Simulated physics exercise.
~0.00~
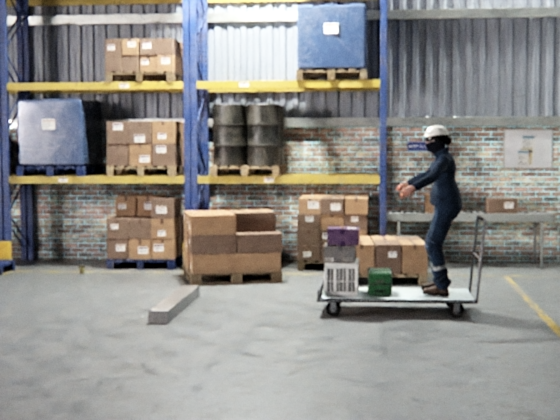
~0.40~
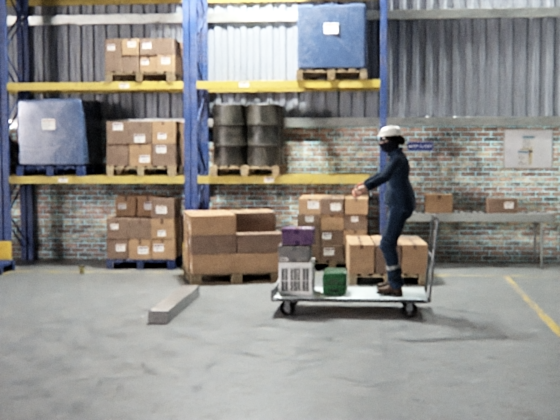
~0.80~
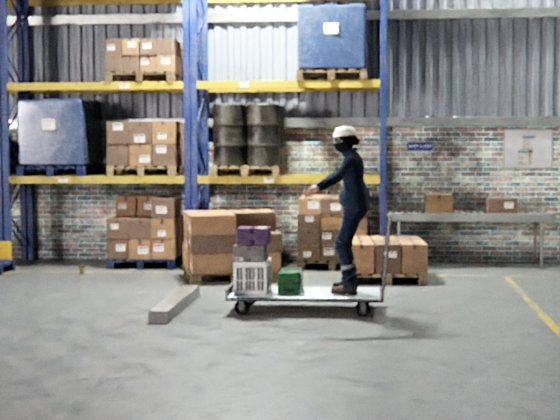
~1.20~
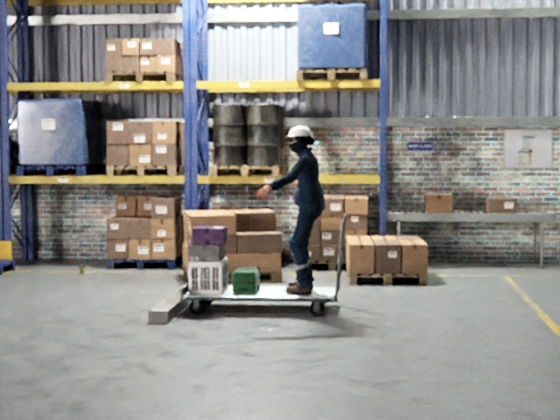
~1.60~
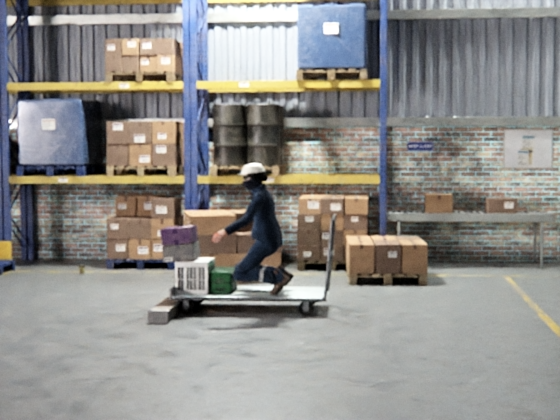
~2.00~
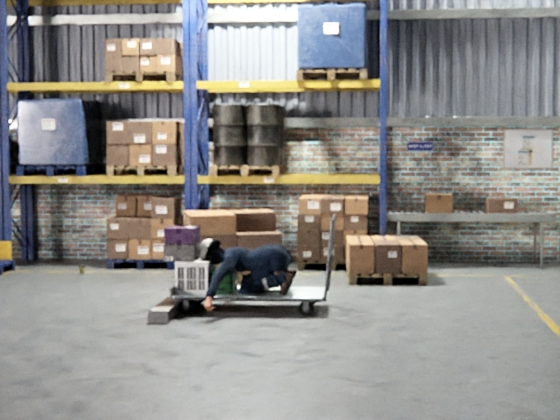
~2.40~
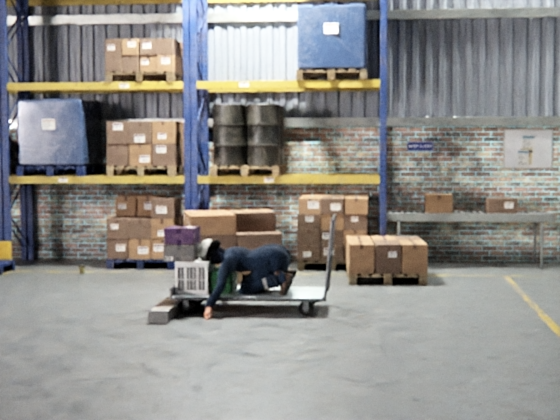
In a warehouse seen side-on by a still camera, blue and yellow racking with cartons, dark drums and blue bundles stands before a brick wall. A figure in dark overalls and a white helmet stands on a flat trolley, behind a white crate, purple parcel, grey carton and green case. The trolley rolls left and stops against a low kerb on the floor. The load shifts slightly forward as the figure drops to its knees, then pitches down over the green case. It ends slumped face down, one arm hanging beside the deck, with all the goods still aboard.
